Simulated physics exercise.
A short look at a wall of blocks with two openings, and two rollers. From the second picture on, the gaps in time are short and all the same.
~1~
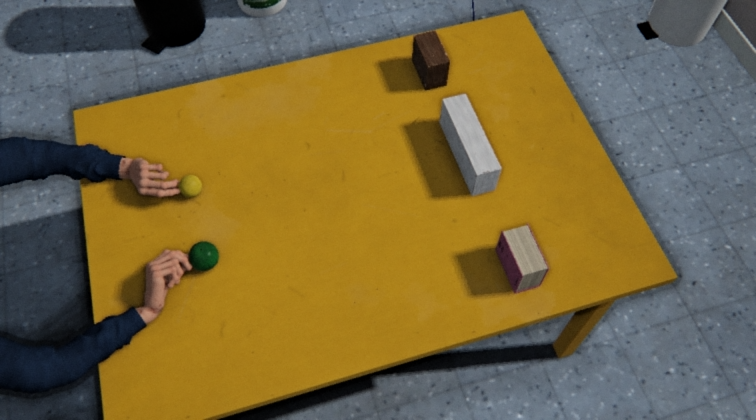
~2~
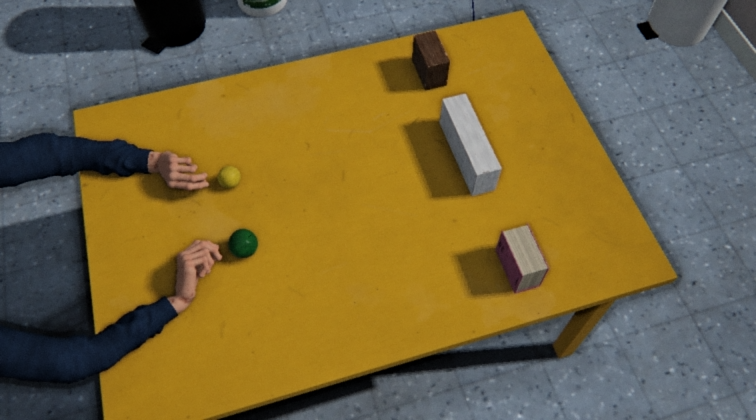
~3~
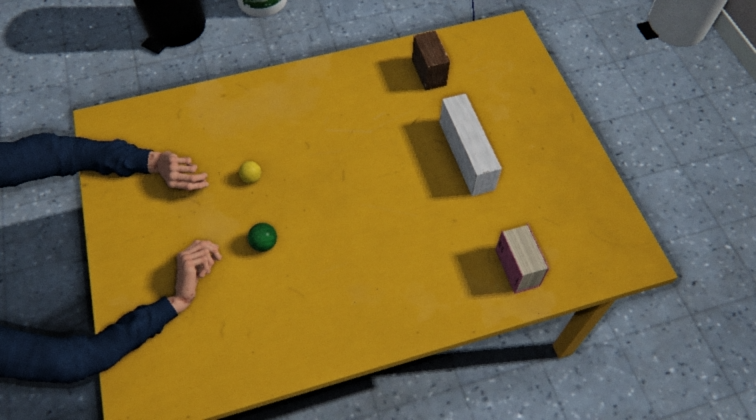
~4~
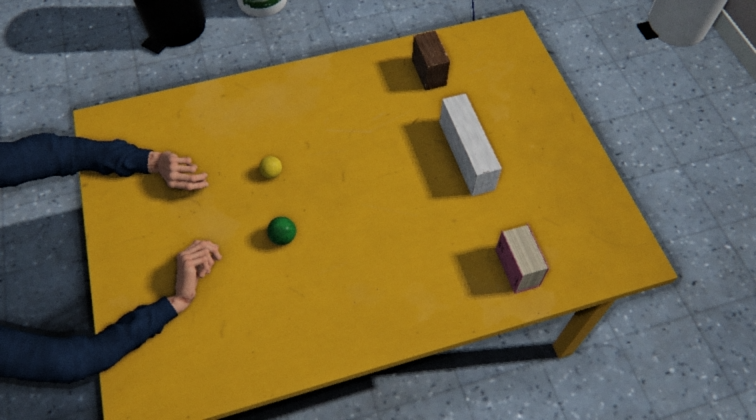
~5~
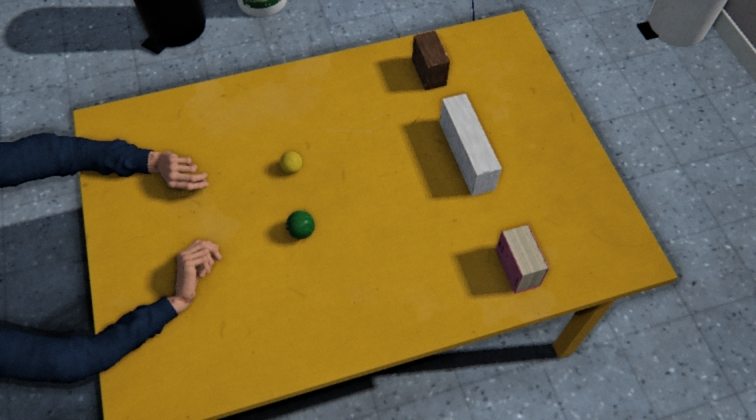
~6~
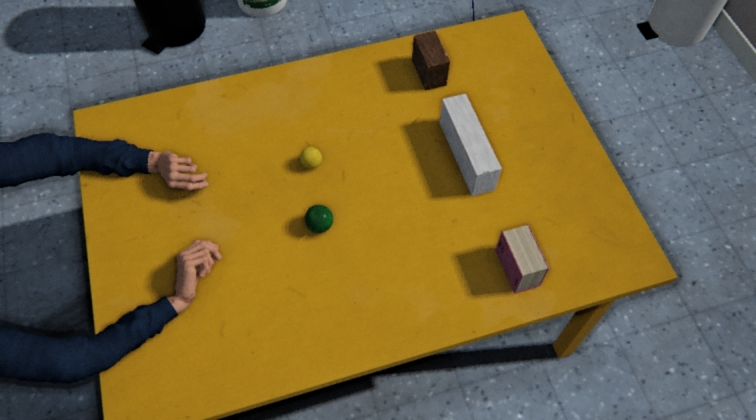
The video shows two hands on a yellow table pushing a yellow ball and a green ball to the right, then staying still as both balls roll side by side across the surface, with three separate blocks standing opposite.
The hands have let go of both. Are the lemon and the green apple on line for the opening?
Outcome: The lemon bounces off, the green apple bounces off.
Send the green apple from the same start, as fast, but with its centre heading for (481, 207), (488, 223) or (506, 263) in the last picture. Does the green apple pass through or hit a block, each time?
In that order, it rolls through; passes through its gap; does not get past.
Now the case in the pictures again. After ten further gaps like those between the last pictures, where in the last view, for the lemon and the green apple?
The lemon at (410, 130), the green apple at (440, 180).
Then, 0.44 s after the last picture, lemon coming back near (408, 136); green apple coming back near (435, 177).
By the end, the lemon hits a block; the green apple hits a block.
